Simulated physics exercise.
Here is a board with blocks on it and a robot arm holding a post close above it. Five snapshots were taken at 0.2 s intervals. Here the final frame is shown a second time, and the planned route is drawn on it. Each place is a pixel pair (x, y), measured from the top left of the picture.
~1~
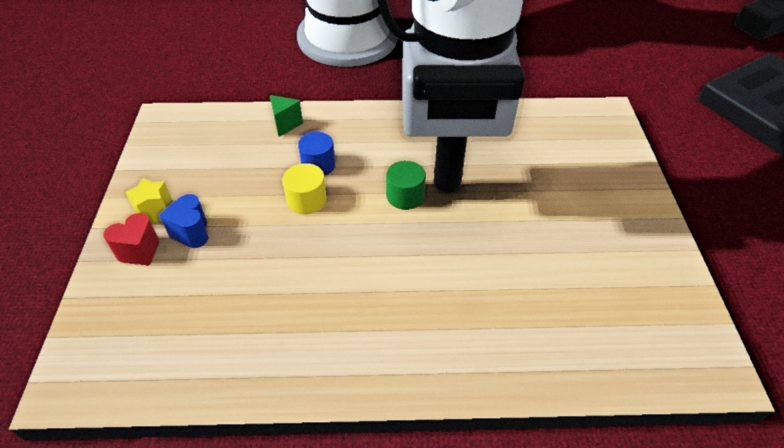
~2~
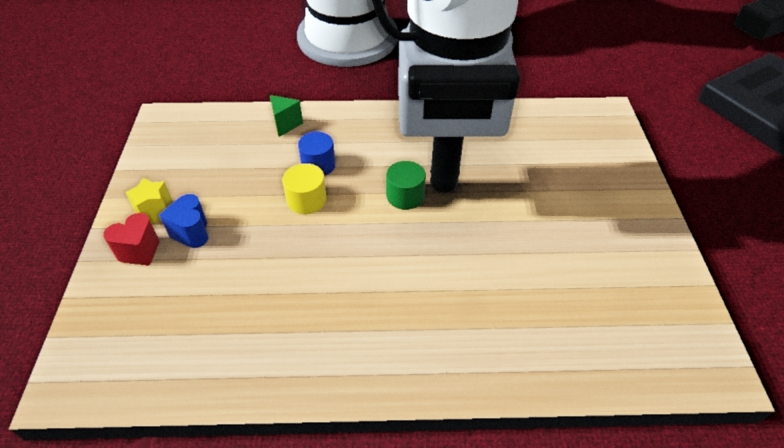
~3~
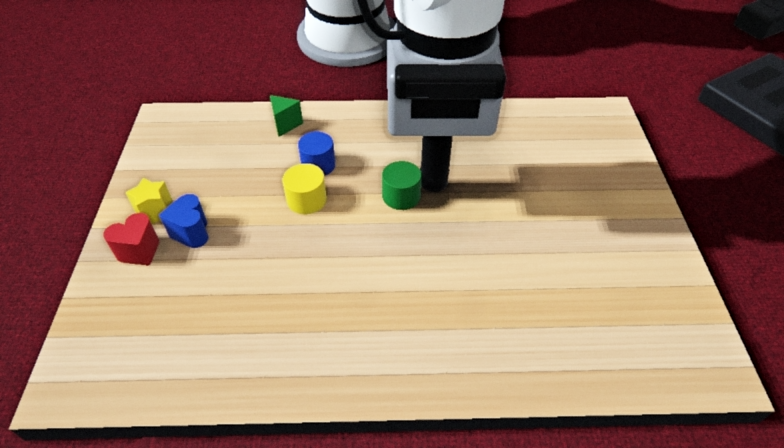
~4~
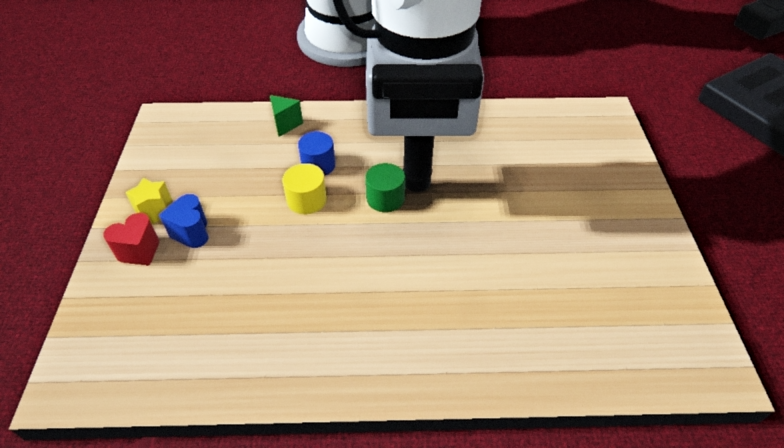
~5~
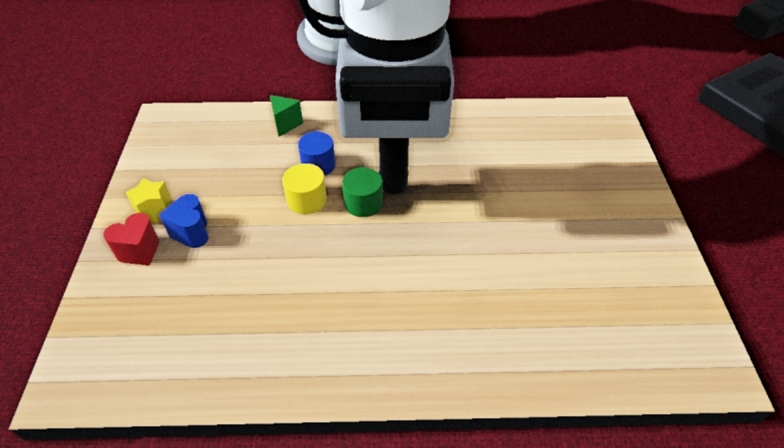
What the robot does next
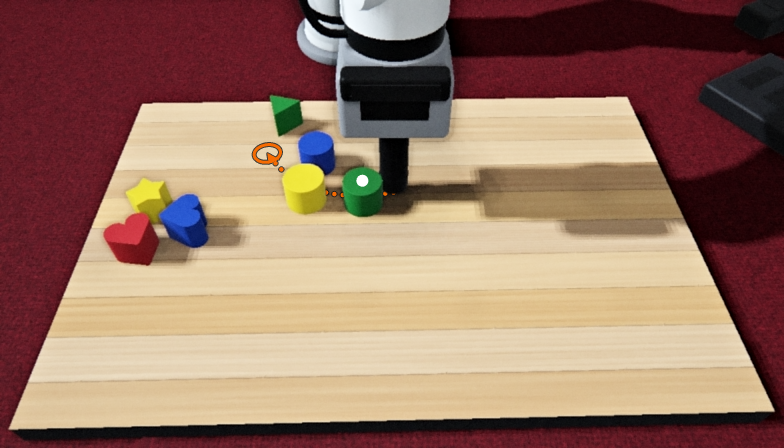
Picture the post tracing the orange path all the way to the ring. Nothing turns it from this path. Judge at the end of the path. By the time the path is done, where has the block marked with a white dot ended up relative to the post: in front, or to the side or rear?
The block gets away.
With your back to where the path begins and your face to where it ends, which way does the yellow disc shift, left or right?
With start-to-end as forward, it shifts left.
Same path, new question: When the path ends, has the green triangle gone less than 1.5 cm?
My answer is yes.
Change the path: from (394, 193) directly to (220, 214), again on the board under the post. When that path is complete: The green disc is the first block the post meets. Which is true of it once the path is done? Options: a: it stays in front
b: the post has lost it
Correct choice: B.
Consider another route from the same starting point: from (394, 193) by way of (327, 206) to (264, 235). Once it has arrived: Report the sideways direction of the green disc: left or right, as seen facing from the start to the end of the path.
Facing from start to end, it will go to the left.
The line goes from (394, 193) via (341, 195) and (295, 180), ending at (267, 153); the dot is on the green disc.
The first path, step by step. One third of the way, post at (340, 188); yellow disc at (291, 179); green disc at (323, 196).
Two thirds of the way, post at (293, 173); yellow disc at (273, 181); green disc at (322, 196).
At the end, post at (266, 146); green triangle unmoved; yellow disc at (273, 181); blue disc unmoved; green disc at (322, 196).
